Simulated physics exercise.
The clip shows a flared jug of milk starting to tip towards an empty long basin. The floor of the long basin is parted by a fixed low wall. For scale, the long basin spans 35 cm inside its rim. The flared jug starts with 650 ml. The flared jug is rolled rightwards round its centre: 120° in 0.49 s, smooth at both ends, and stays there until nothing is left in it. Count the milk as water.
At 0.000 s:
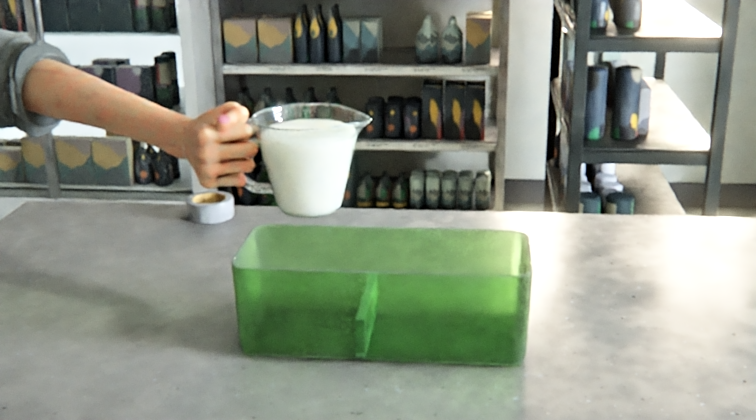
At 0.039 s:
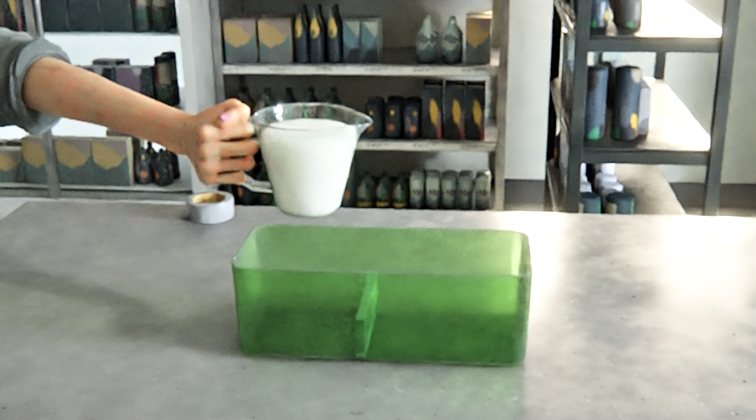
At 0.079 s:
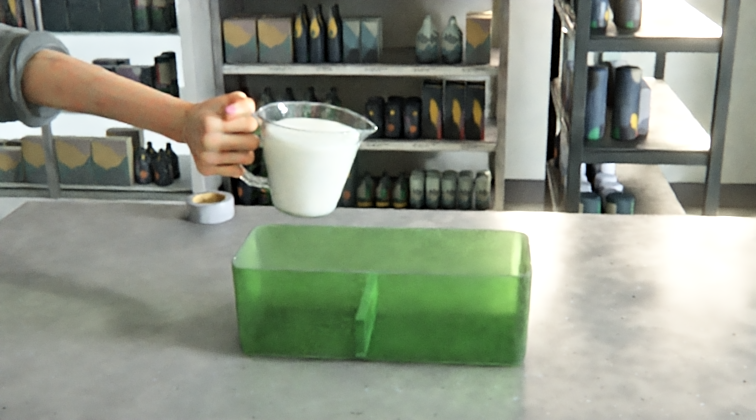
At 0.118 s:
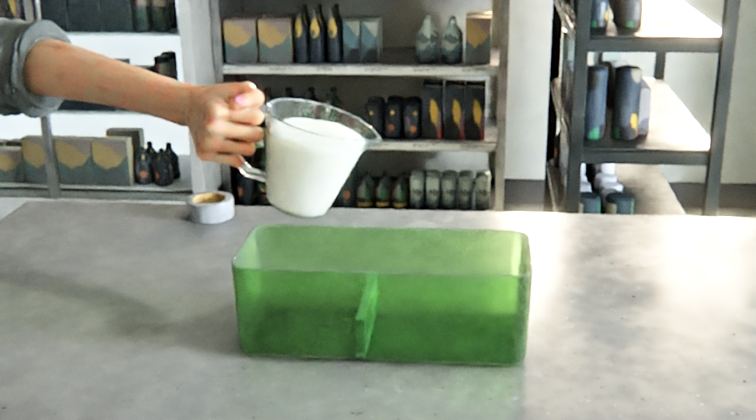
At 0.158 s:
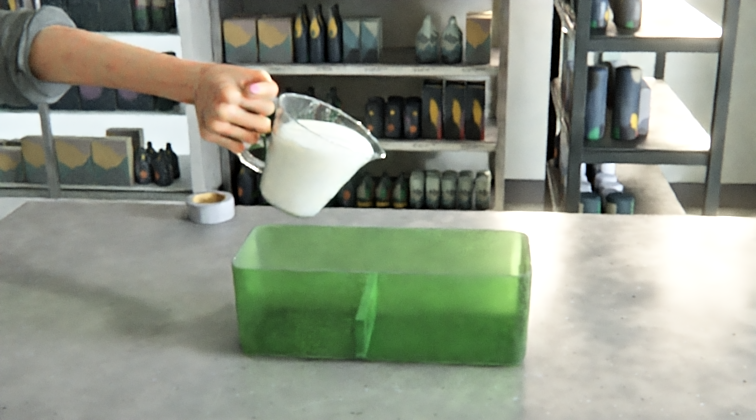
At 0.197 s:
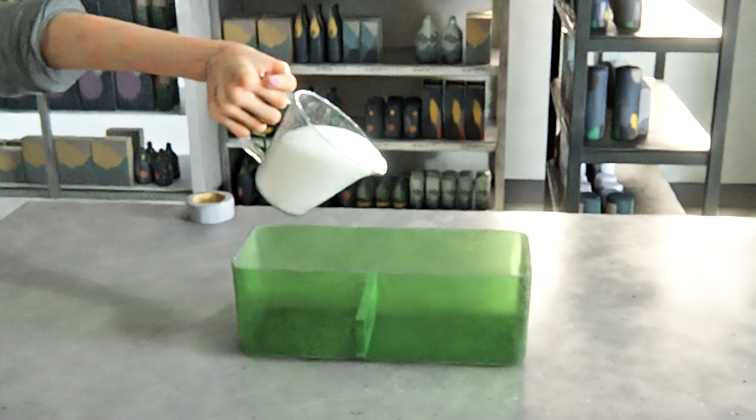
A hand holding a flared glass jug of milk above a green basin, tilting it rightwards until the milk reaches the spout.
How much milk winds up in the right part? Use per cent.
The far part has some 74 per cent.
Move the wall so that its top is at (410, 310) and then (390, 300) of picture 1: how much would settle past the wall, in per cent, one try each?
First 40, then 45 per cent.
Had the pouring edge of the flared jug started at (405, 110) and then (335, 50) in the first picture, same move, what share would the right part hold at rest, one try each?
In turn about 85 and 50 per cent.
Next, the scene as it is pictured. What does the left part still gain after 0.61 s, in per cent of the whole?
Some 2 per cent.
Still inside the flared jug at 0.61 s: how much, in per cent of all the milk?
Near 0 in a hundred.
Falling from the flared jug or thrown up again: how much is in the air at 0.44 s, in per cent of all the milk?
Near 14 in a hundred.
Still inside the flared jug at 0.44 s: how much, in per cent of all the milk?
Some 22 per cent.
By 0.44 s the tilt is 116° and 23 per cent is still to pour, 4 is left of the wall and 60 right of it.
By 0.61 s the tilt is 120° and 0 per cent is still to pour, 20 is left of the wall and 72 right of it.
By 0.79 s the tilt is 120° and 0 per cent is still to pour, 21 is left of the wall and 74 right of it.
By 0.99 s the tilt is 120° and 0 per cent is still to pour, 22 is left of the wall and 74 right of it.
At rest 22 per cent lies left of the wall, 74 right of it and 4 outside.
